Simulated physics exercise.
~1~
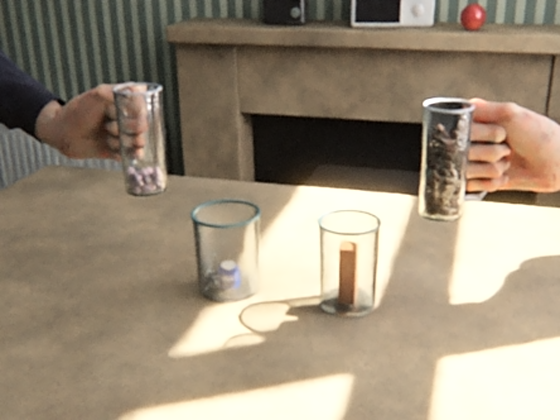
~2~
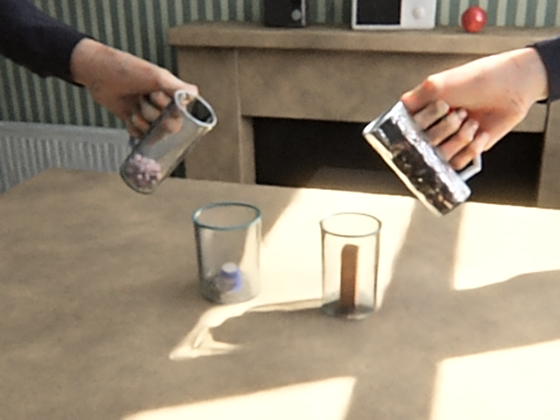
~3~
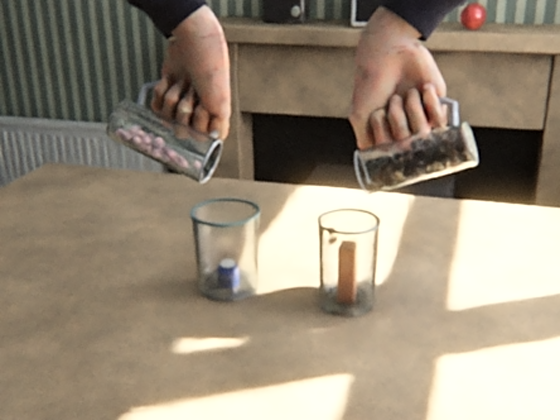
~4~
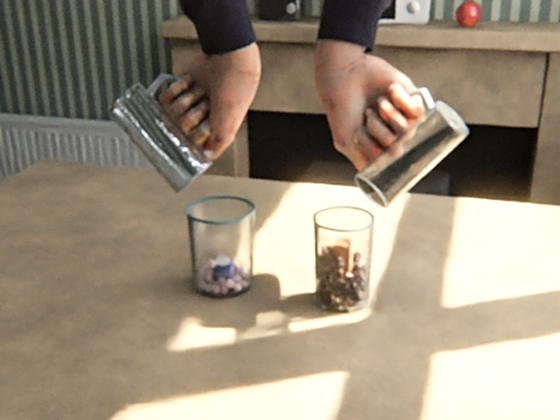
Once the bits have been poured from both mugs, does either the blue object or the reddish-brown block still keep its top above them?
Yes, both do. The blue object still shows above the shallow pinkish layer in the left glass, and the top of the reddish-brown block stays above the dark pieces in the right one.
